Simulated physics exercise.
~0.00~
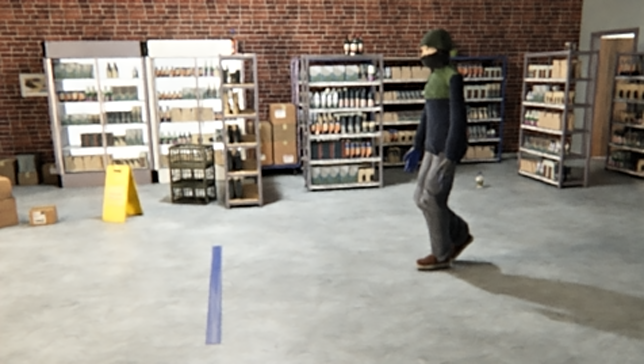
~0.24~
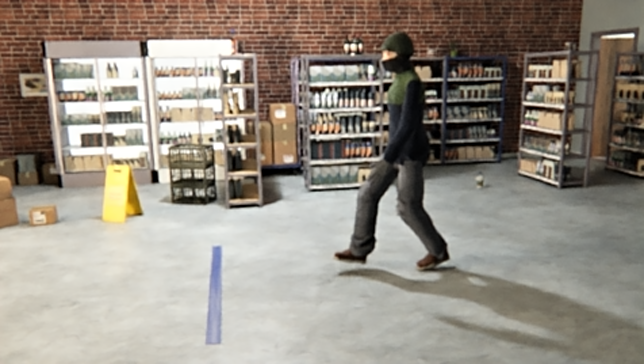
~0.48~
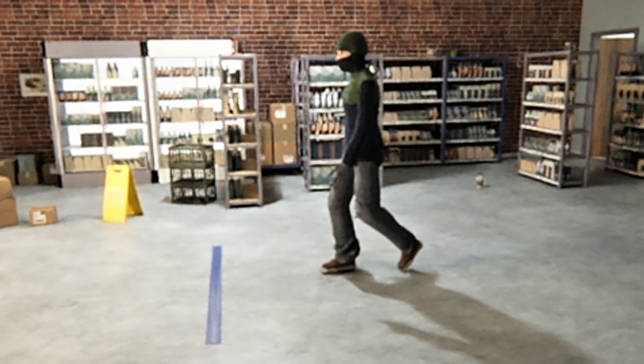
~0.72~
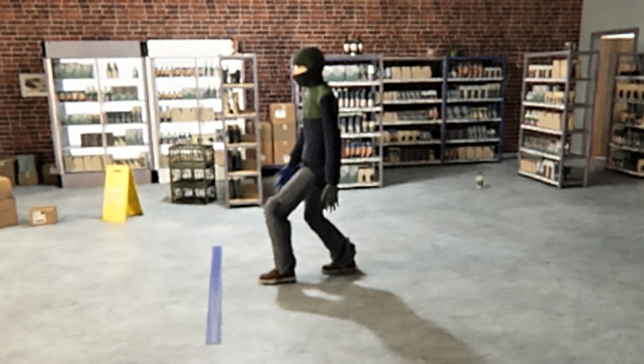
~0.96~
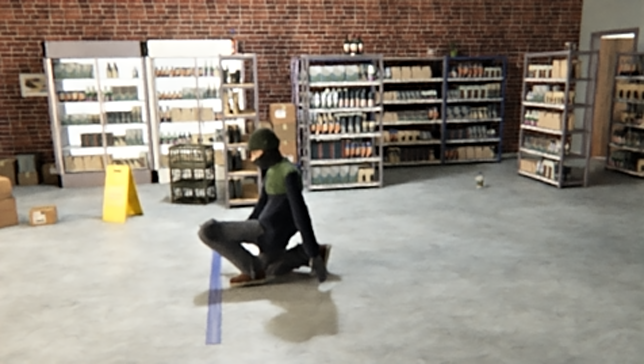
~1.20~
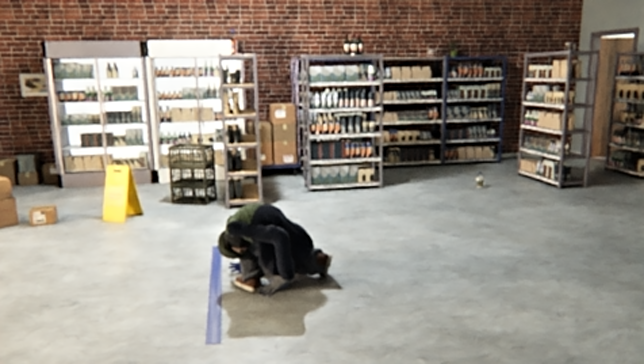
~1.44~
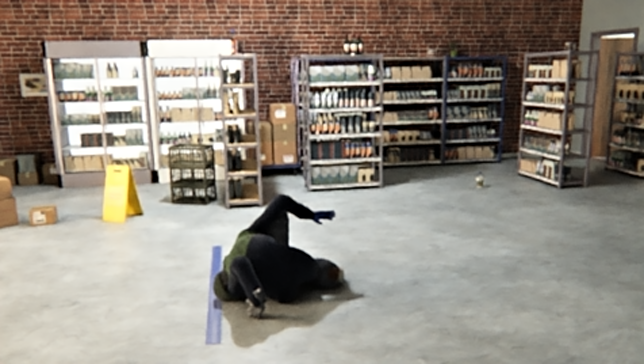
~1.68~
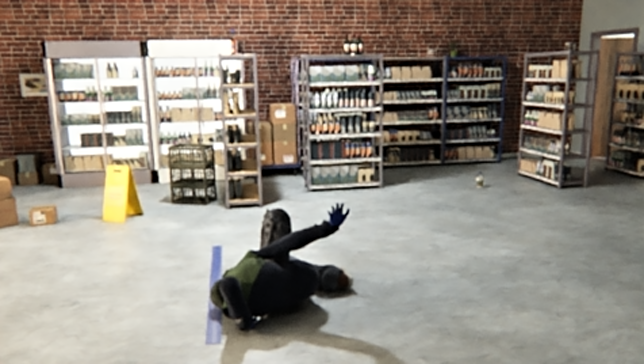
Masked person in dark clothing walking left across a storeroom, crumpling to the floor and rolling over just short of blue tape.
